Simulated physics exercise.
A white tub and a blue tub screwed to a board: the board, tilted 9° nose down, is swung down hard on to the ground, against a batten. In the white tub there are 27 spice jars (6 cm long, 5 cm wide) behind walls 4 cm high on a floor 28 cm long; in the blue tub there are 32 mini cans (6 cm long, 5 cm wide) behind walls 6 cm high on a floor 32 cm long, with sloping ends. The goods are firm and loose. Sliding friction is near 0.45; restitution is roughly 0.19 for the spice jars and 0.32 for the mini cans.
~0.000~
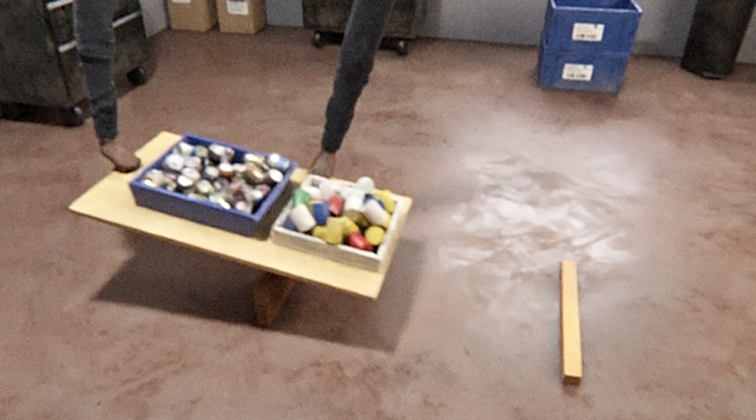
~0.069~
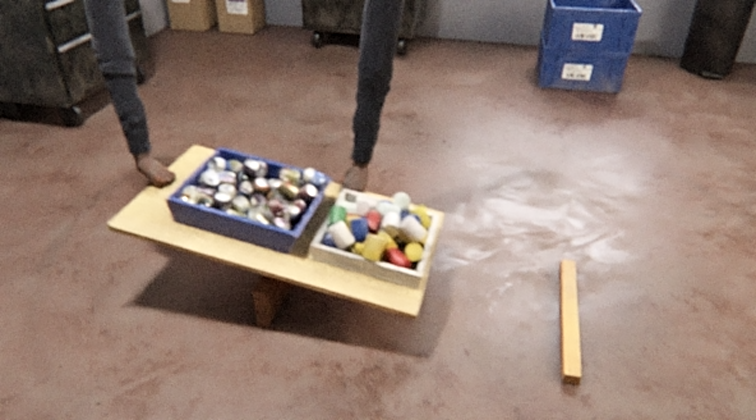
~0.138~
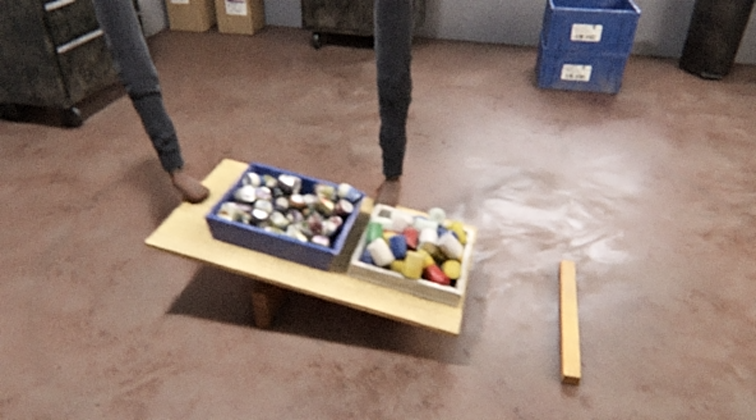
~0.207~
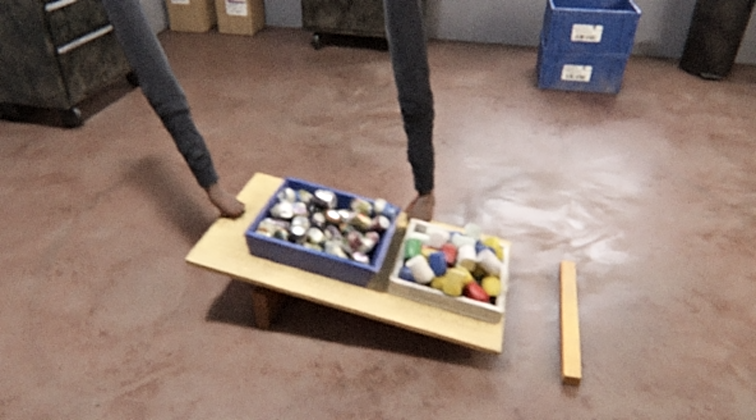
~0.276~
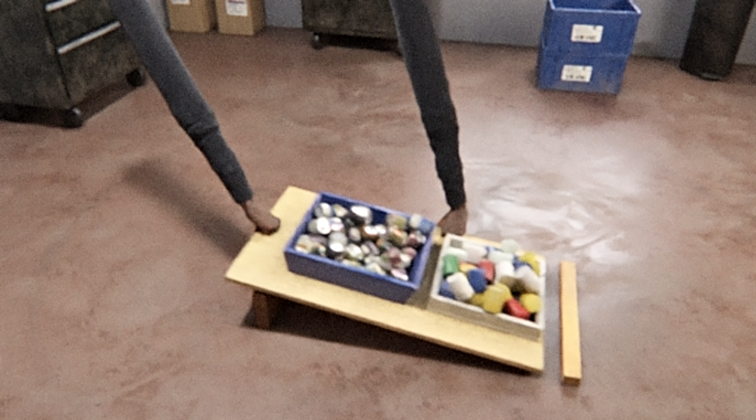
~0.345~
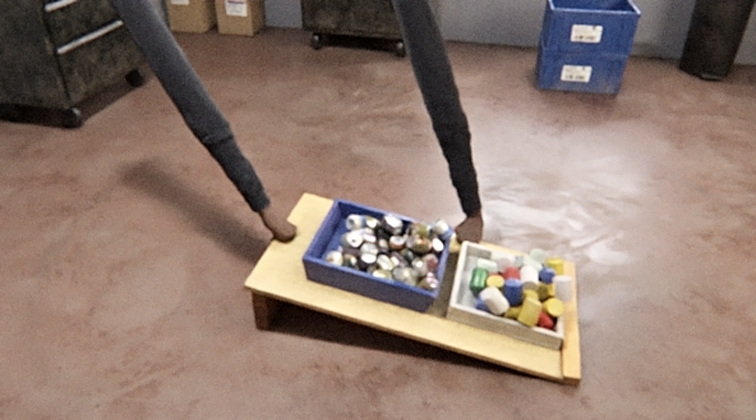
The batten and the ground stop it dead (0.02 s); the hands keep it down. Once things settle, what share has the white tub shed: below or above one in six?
Out of the white tub go more than a sixth of the spice jars.
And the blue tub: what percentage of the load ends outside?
Blue tub 5 per cent.
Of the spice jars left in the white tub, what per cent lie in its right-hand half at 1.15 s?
Some 70 per cent.
After 0.38 s, 1 of 27 out of the white tub and 0 of 32 out of the blue tub.
After 0.50 s, 6 of 27 out of the white tub and 2 of 32 out of the blue tub.
After 0.72 s, 9 of 27 out of the white tub and 2 of 32 out of the blue tub.
Outcome (at 1.15 s), 9 of 27 out of the white tub and 2 of 32 out of the blue tub. Asked share, 9 of 27, 33 per cent.
